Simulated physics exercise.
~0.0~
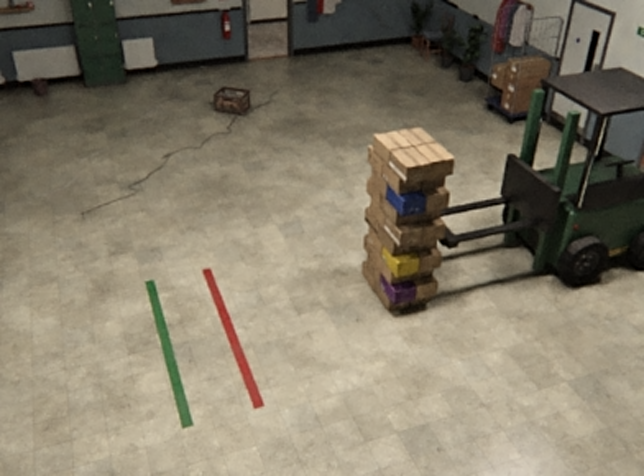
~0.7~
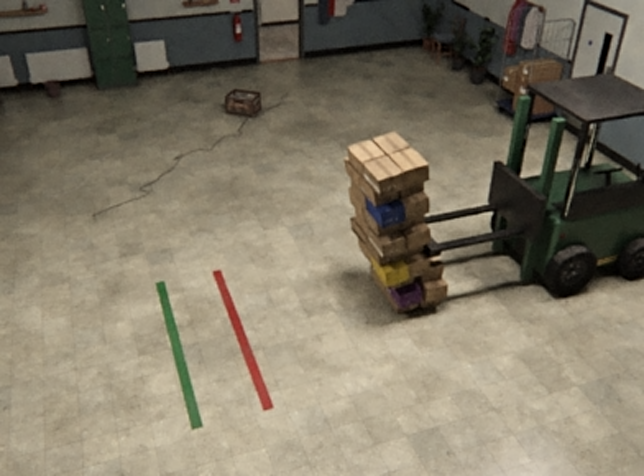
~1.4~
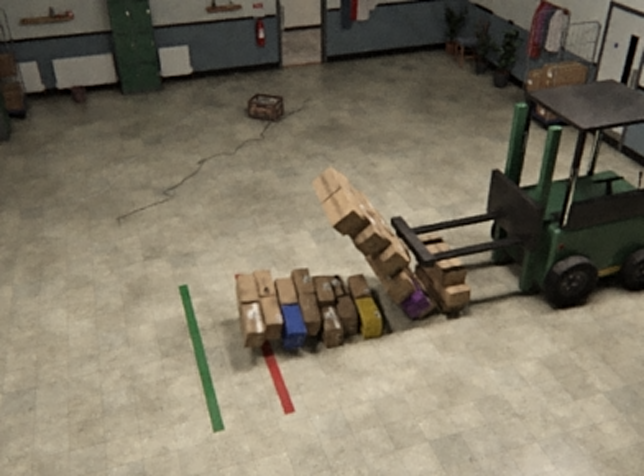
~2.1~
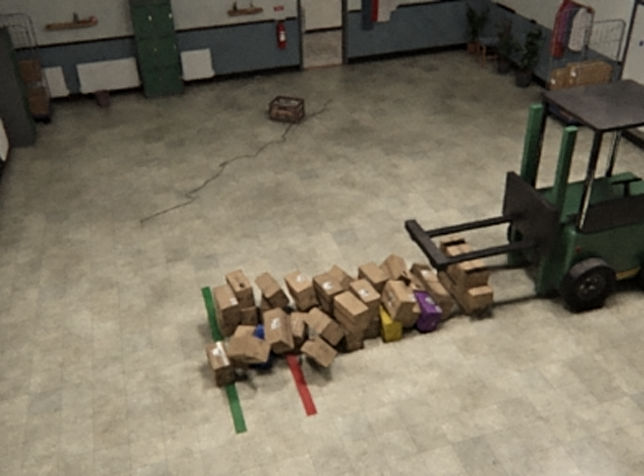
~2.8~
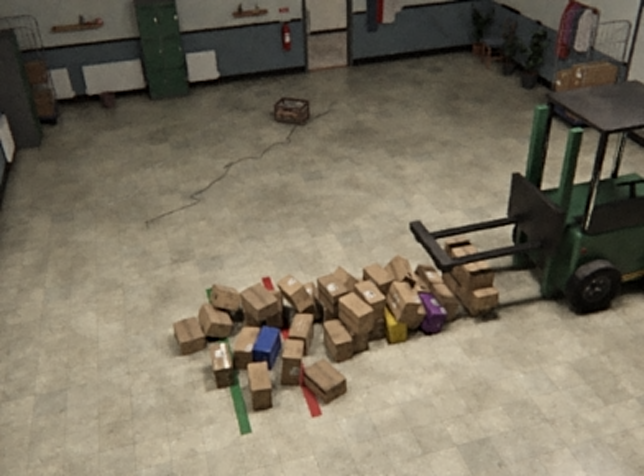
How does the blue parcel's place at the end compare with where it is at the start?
At the start it sits in the upper part of the standing stack, in front of the truck's beam. At the end it lies on its side on the left of the spilled heap, between the red and green lines.
